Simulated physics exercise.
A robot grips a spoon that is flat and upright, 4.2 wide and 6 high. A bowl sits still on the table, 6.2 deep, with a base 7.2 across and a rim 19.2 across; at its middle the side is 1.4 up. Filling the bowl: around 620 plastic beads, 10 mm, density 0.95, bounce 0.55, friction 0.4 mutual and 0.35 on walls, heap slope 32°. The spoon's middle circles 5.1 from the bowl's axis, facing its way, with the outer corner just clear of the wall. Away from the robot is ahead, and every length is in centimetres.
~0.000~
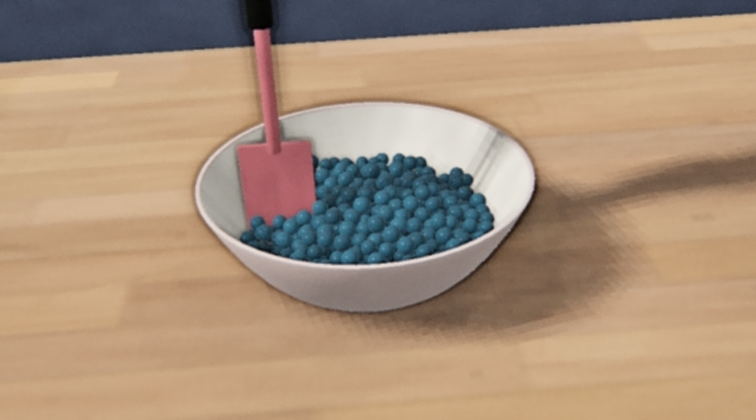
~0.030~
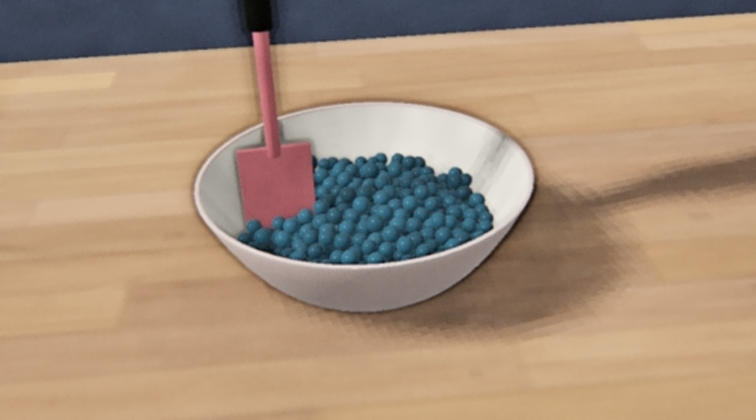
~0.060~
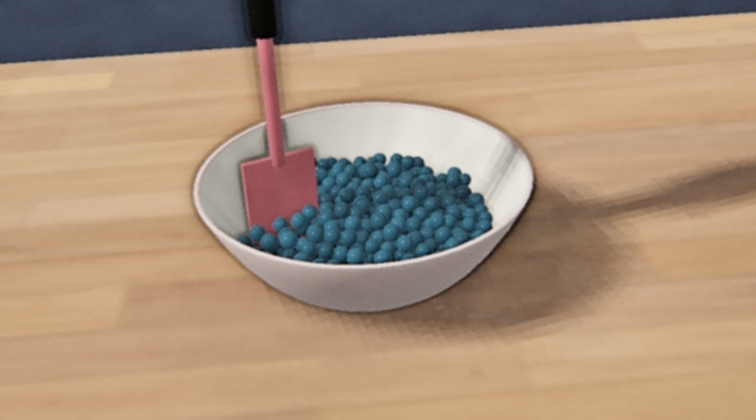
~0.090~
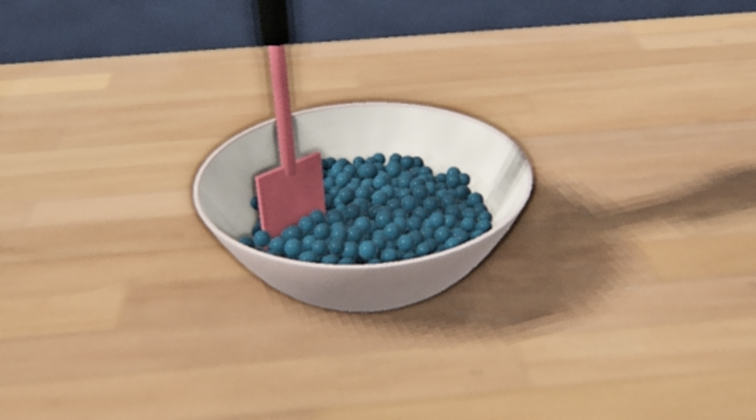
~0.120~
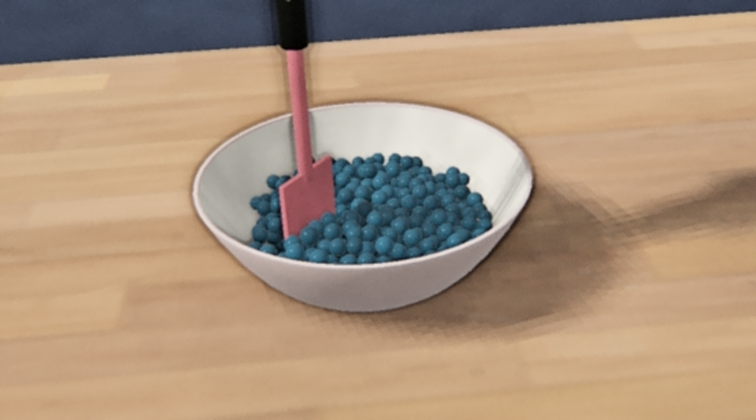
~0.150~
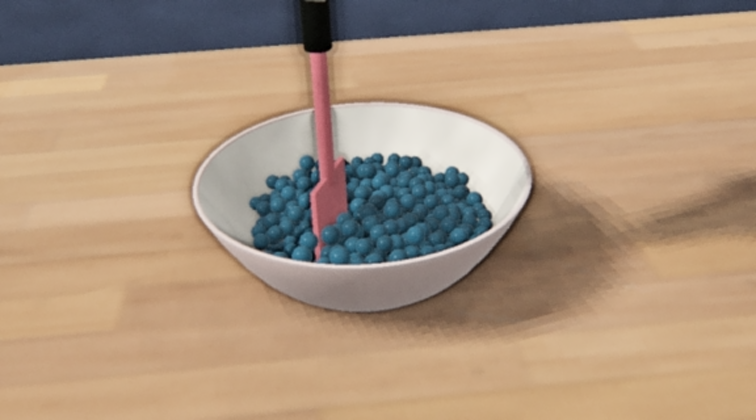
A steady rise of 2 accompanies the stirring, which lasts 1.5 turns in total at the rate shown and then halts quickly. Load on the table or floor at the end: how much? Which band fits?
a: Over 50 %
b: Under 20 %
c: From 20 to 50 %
b, under 20 %.
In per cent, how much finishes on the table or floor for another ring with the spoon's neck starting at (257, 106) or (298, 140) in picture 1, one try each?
Roughly 0 and 5 per cent.
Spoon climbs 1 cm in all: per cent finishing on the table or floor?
Around 15 %.
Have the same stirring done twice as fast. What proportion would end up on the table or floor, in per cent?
Near 30 in a hundred, it would be.
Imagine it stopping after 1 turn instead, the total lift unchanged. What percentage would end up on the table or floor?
Then about 5 per cent.
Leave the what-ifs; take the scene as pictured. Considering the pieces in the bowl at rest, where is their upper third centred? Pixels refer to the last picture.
Centre, approx.: (355, 218).
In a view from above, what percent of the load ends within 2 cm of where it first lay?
I'd guess close to 50 percent of the load.
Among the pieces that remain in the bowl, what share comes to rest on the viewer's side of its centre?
About 50 %.
By 0.52 s, 251° round, highest piece 9 above the table; 594 in the bowl, 17 on the table or floor, 12 in flight or on the tool.
By 0.89 s, 77° round, highest piece 7 above the table; 573 in the bowl, 50 on the table or floor.
By 1.27 s, 180° round, highest piece 5 above the table; 571 in the bowl, 52 on the table or floor.
By 1.97 s, 180° round, highest piece 5 above the table; 571 in the bowl, 52 on the table or floor.
Final count, 571 in the bowl, 52 on the table or floor. That is 8 % on the table or floor.
